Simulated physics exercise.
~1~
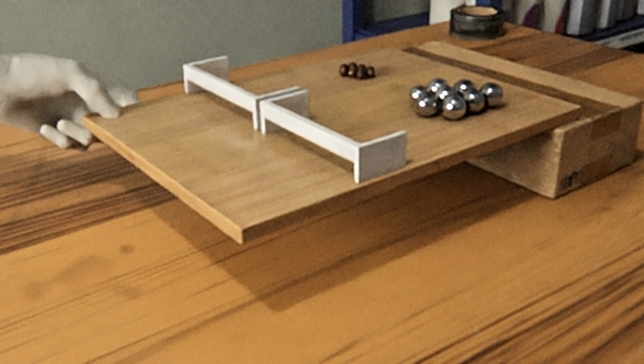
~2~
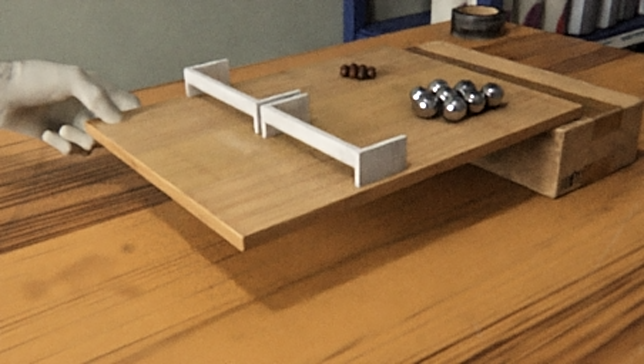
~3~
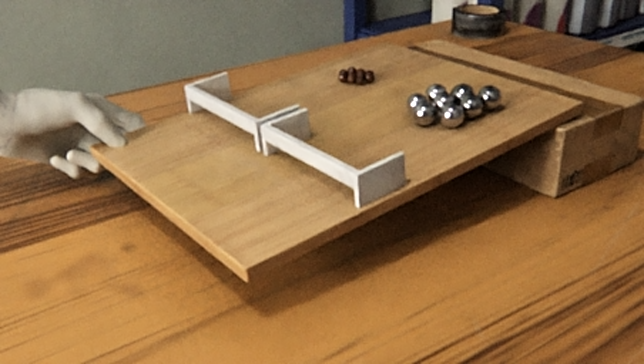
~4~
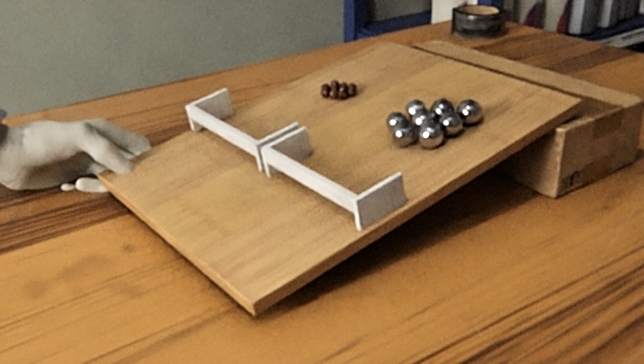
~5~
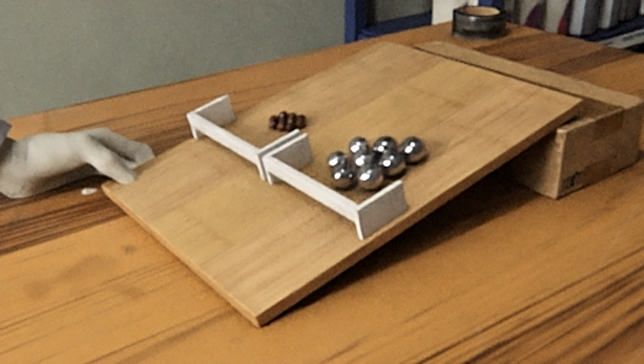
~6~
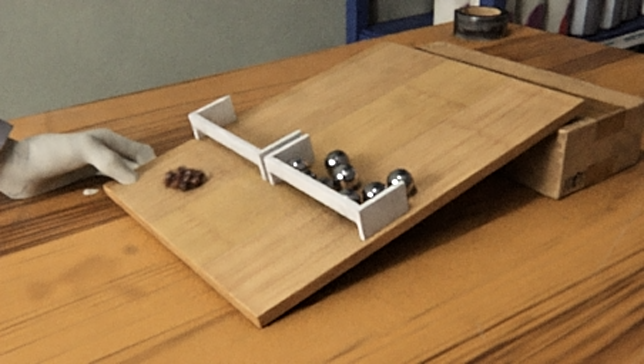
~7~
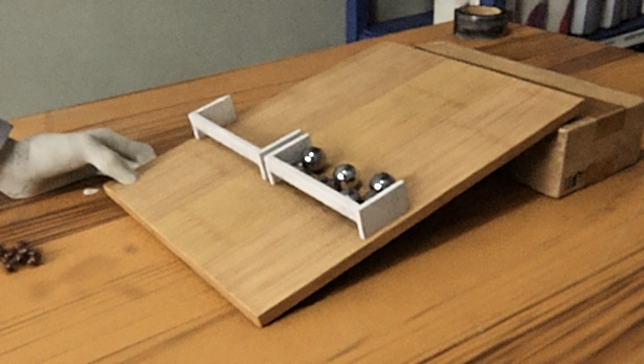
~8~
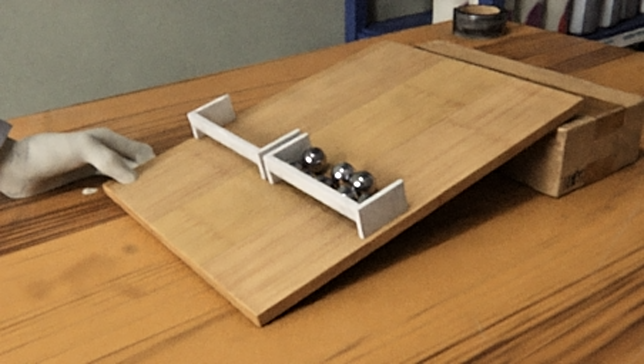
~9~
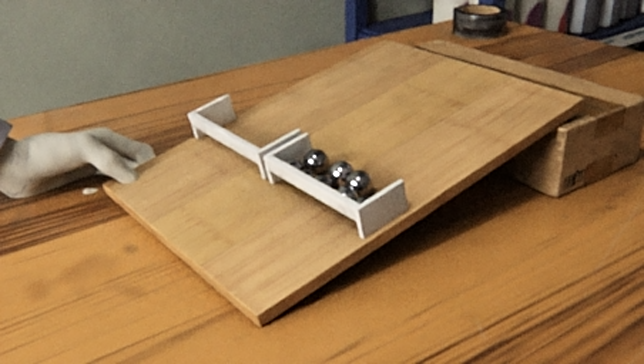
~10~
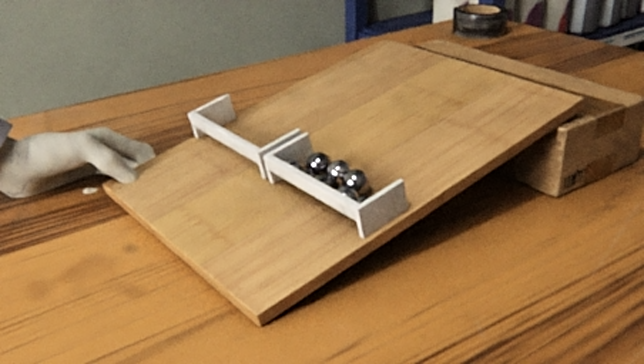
A pale hand at the left lowers the free end of a tan wooden board, seen from slightly above on a brown wood-grained table, its right end propped on a wooden block. Shiny silver balls sit nearer the viewer and small dark reddish-brown balls farther back, each group facing a white bar. As the board tilts down to the left, both groups start rolling. The silver balls gather against the nearer bar, while the small ones pass under the farther bar, roll off the board and leave view. Finally, the silver balls rest behind their bar.
